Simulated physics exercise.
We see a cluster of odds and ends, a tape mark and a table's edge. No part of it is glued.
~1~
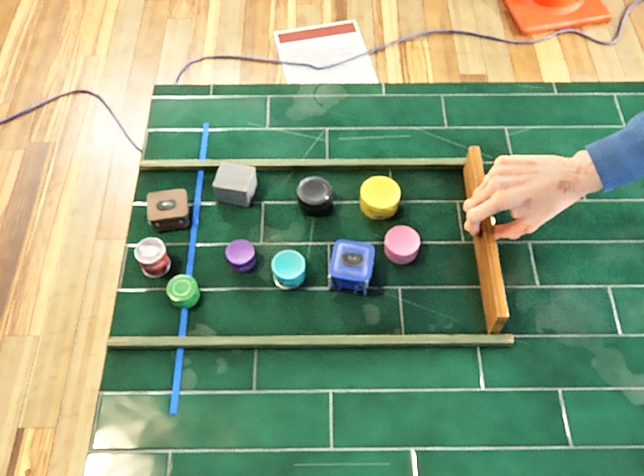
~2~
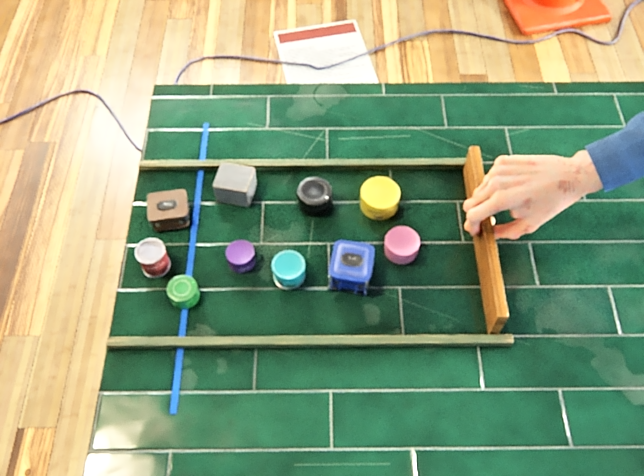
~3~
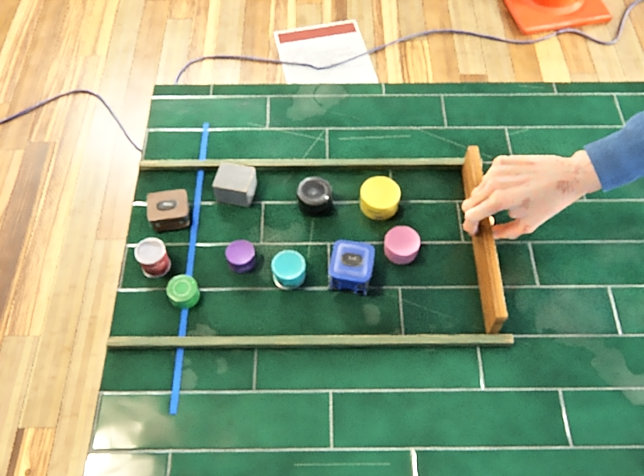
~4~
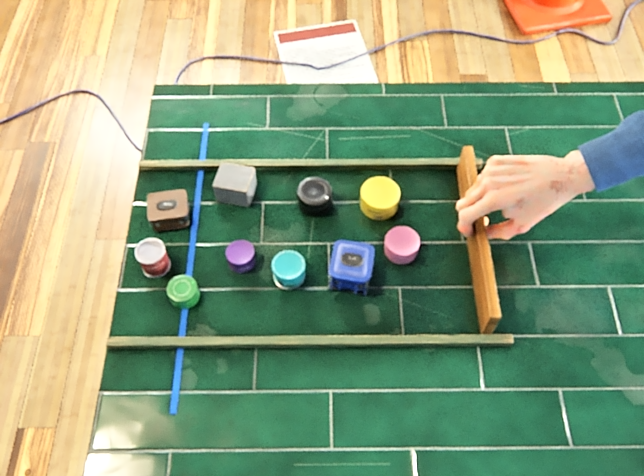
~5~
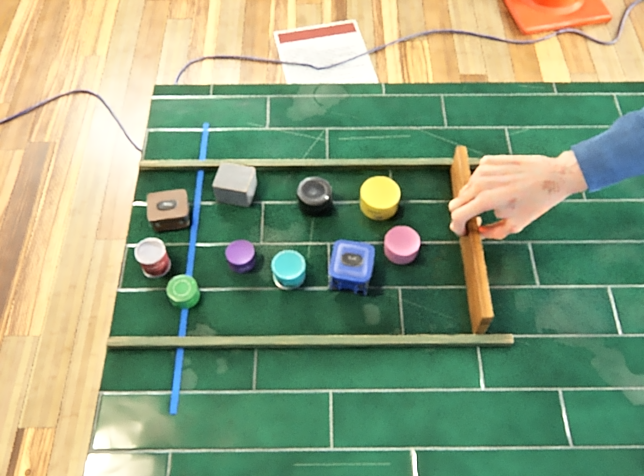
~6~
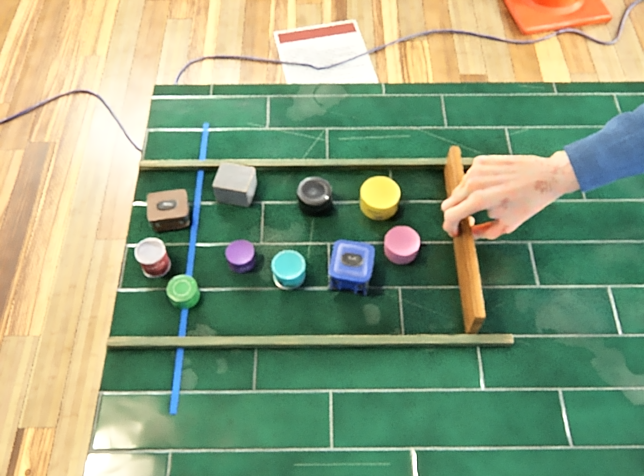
A hand held a wooden board upright at the right of some small pots and blocks on a green tiled surface, then slid it slightly left between two rails while the objects stayed still.
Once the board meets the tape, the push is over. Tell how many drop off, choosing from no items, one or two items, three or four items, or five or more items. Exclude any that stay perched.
I expect that a single piece or a pair will leave the table.
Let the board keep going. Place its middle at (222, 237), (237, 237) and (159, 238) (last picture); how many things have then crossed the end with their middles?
It comes out as 0, then 0, then 5.
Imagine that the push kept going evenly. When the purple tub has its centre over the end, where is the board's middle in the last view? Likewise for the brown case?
The middle would be close to (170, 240) and then close to (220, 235).
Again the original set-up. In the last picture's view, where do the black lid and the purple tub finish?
You'll find the black lid at roughly (138, 216) and the purple tub at roughly (144, 247).
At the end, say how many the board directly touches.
Number: 4.
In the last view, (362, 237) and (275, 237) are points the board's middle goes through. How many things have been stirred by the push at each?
Moved so far: 4, later 7.
Soon after, none off yet; red tin at rest near (153, 258); brown case at rest near (169, 211); green lid at rest near (184, 292).
In the end, the number that fall off is one or two; gone, brown case and red tin.
